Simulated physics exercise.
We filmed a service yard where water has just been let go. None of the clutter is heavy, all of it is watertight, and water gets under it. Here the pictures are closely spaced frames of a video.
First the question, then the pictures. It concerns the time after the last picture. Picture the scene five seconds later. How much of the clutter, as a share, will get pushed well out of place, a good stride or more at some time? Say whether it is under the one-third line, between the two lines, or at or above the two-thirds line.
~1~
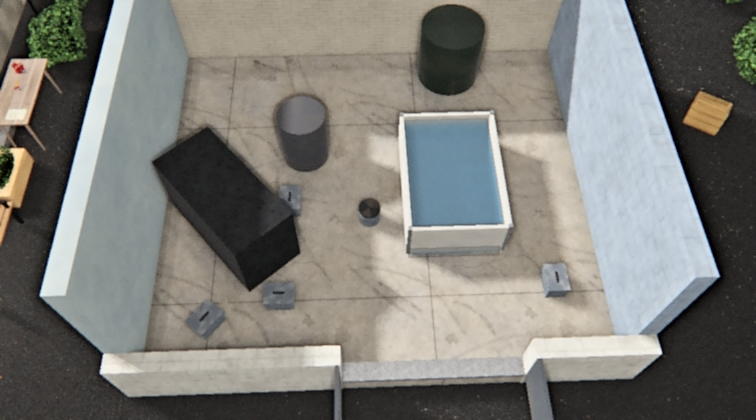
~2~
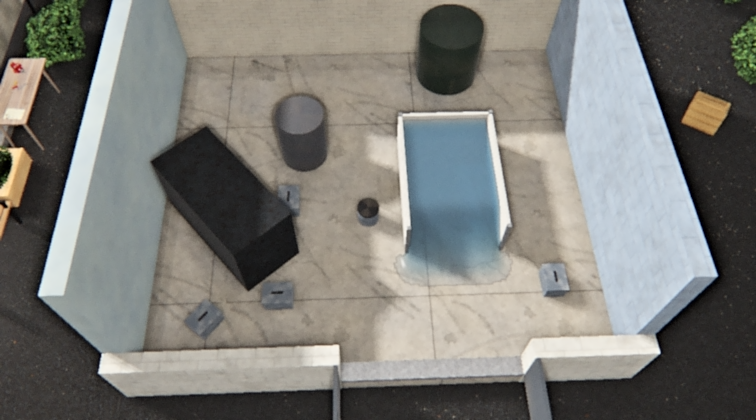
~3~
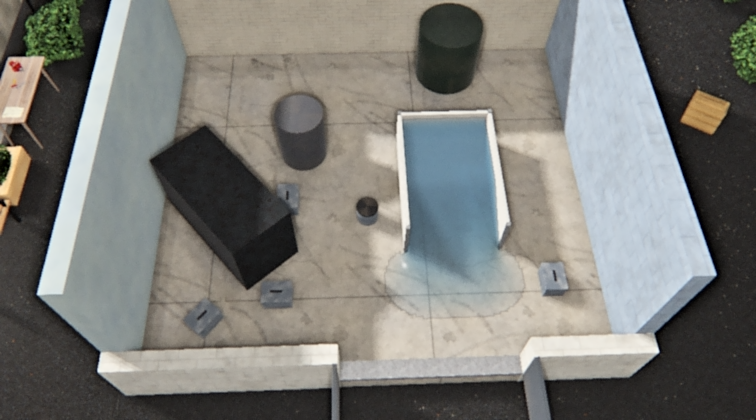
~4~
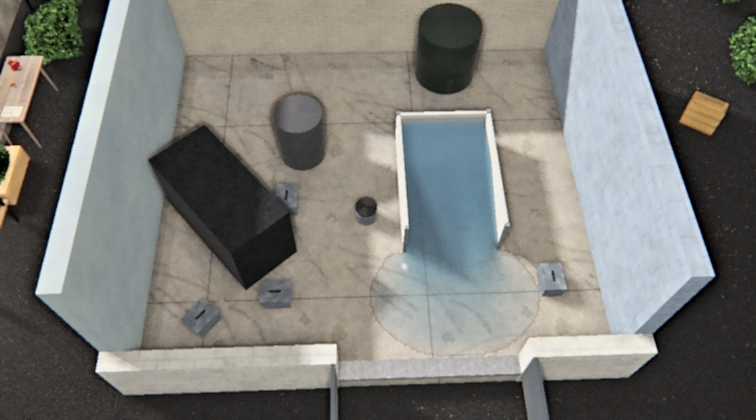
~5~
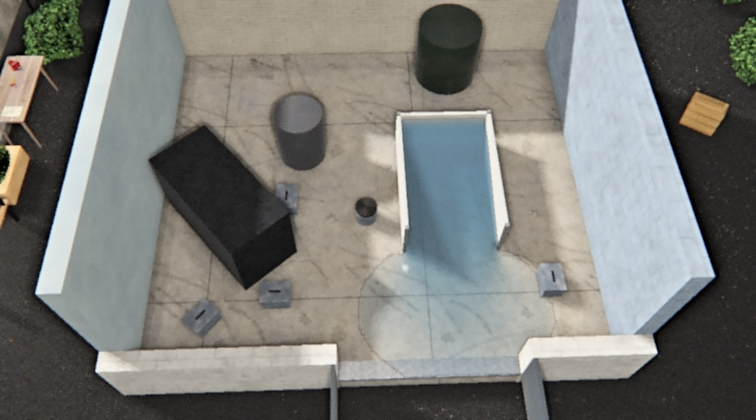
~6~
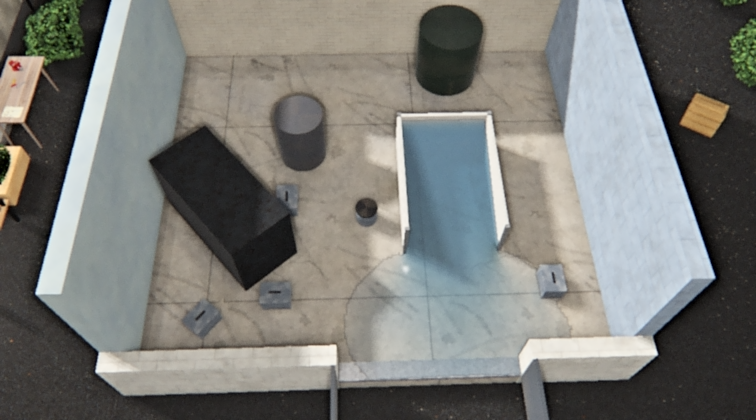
Lower than a third.
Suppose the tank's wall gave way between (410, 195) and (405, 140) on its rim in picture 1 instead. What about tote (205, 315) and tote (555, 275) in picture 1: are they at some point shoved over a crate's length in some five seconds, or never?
The first: Stayed short; the second: Stayed short.
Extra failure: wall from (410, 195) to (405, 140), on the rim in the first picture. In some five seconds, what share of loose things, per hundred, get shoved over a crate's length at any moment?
About 60 per cent.
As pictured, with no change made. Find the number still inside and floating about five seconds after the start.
It adds up to 0.
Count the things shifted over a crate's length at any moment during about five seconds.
I count 0.
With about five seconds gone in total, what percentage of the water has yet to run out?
Something like 36 per cent, give or take.
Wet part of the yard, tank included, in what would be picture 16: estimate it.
I'd put it at some 30 per cent.
A moment on, 0 of 5 are well off their spots; 0 afloat.
Next, 0 of 5 are well off their spots; 0 afloat.
Later, 0 of 5 are well off their spots; 0 afloat.
In the end, 0 of 5 are well off their spots, and 0 have been at some point; 0 afloat.
